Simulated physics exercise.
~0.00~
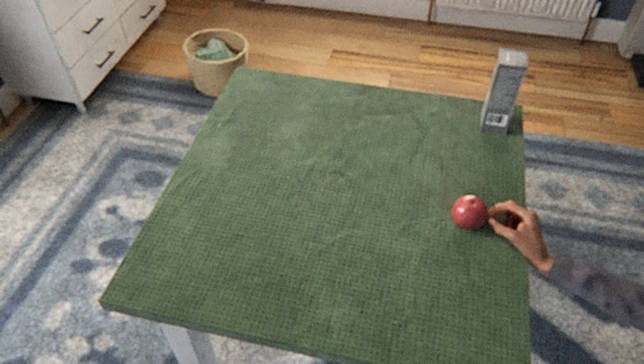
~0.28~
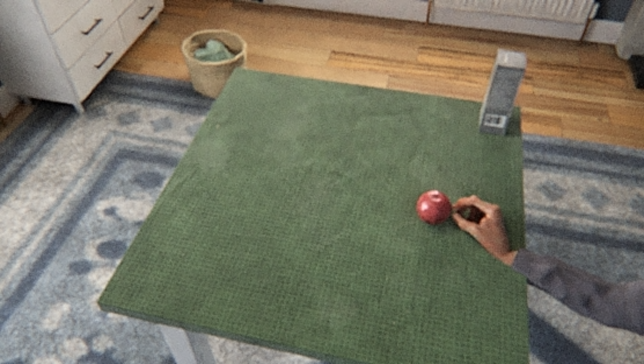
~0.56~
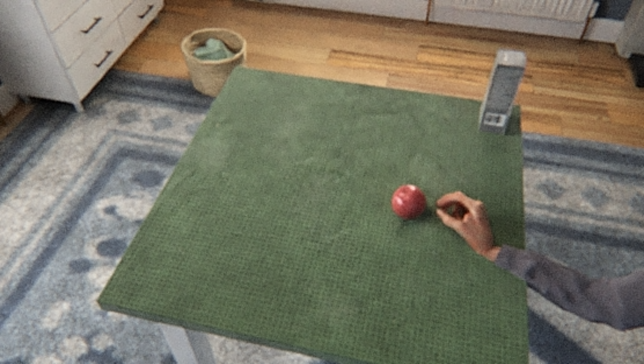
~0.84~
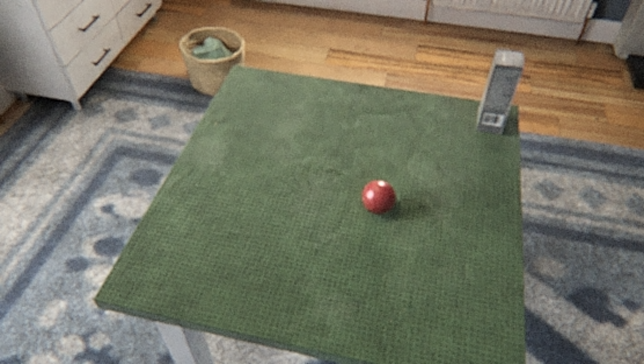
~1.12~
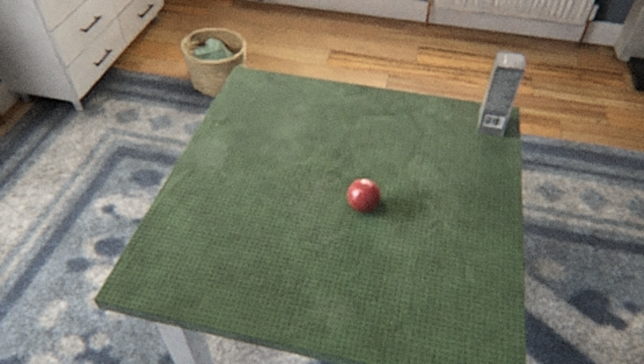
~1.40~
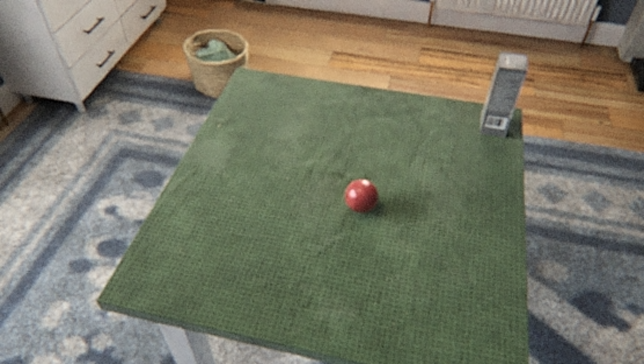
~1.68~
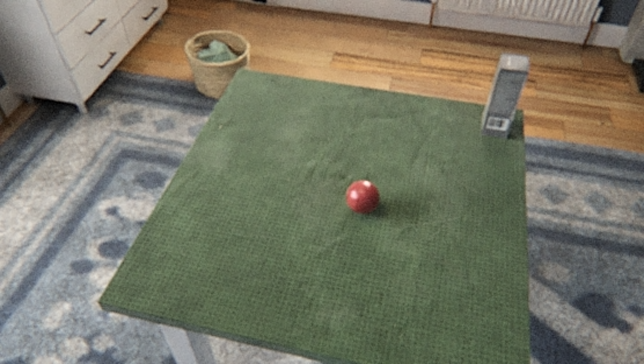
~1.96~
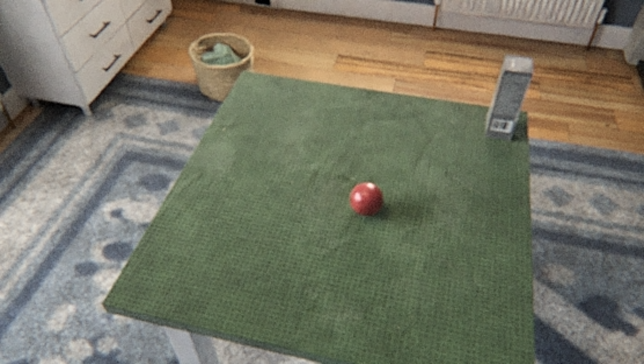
A hand pushes a red apple left across a green table, where it stops near the middle.
